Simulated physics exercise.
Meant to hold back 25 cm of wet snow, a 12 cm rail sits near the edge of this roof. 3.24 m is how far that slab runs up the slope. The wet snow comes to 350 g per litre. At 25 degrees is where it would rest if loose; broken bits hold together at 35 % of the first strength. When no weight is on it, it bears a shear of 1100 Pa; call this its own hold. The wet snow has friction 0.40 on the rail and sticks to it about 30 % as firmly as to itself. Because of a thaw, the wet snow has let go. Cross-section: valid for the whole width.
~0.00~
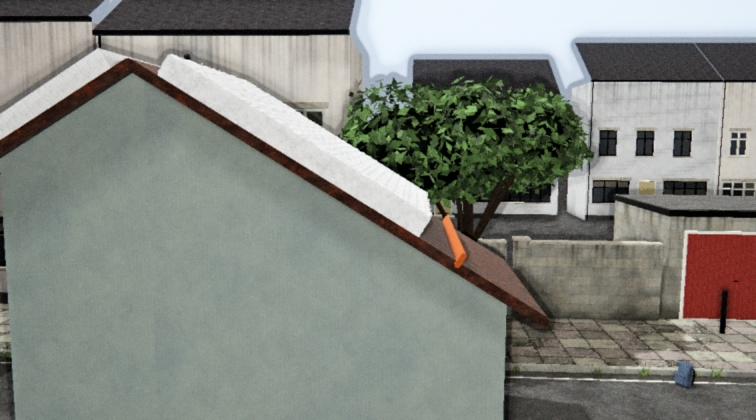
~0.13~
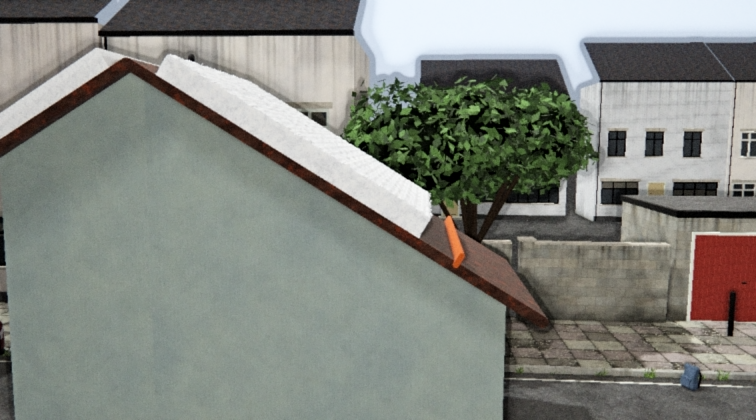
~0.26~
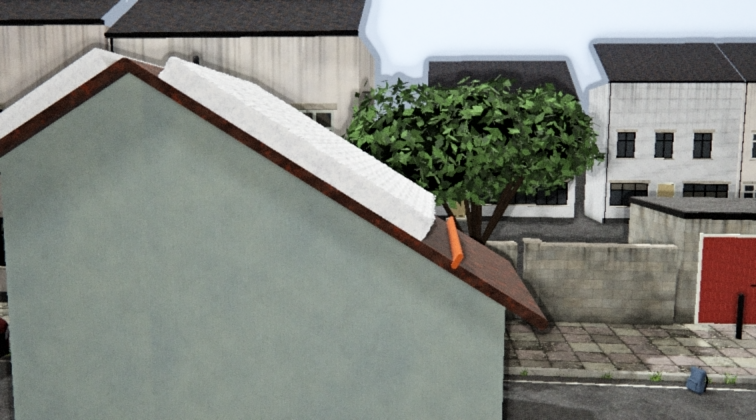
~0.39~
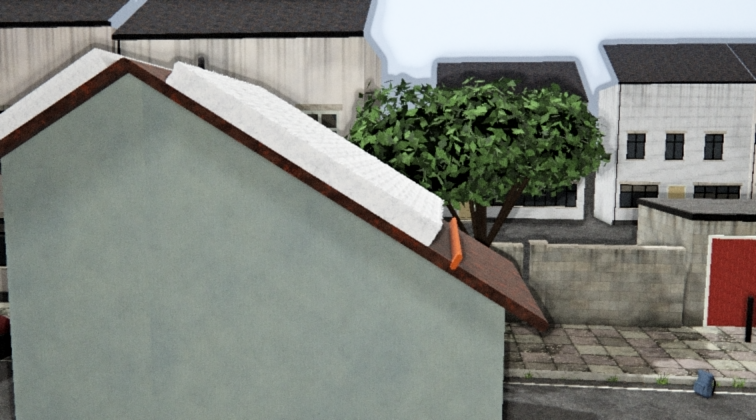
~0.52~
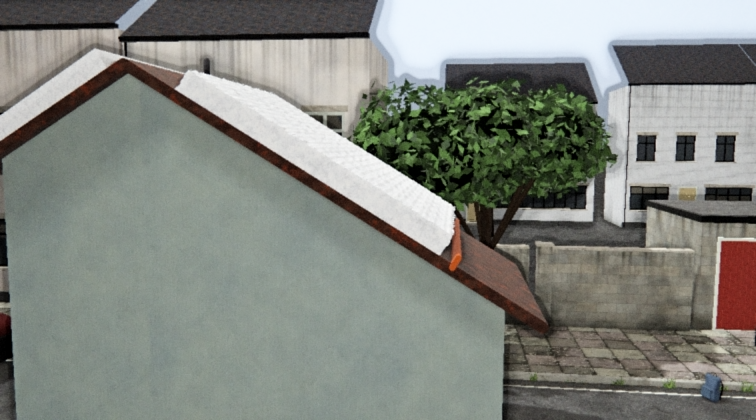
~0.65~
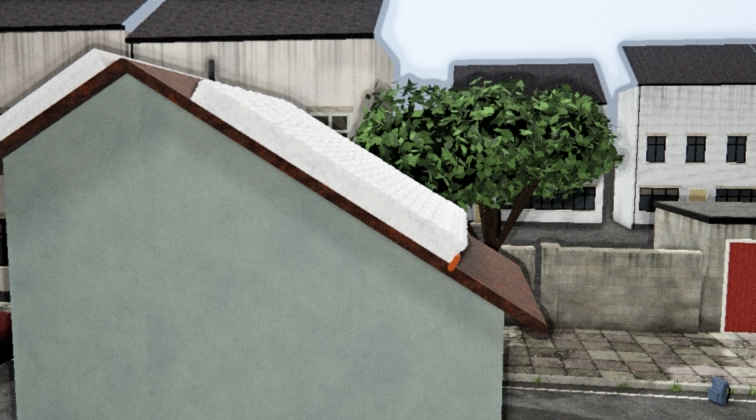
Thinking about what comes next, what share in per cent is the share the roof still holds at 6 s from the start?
It should be roughly 55 %.
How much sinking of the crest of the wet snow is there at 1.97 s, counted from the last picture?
The gap comes to roughly 0.8 metres.
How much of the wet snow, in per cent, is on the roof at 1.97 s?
70 per cent, roughly.
After 1.25 s, 99 % of the snow is on the roof.
After 1.97 s, 69 % of the snow is on the roof.
After 2.68 s, 57 % of the snow is on the roof.
After 3.40 s, 56 % of the snow is on the roof.
After 6.00 s, 55 % of the snow is on the roof.
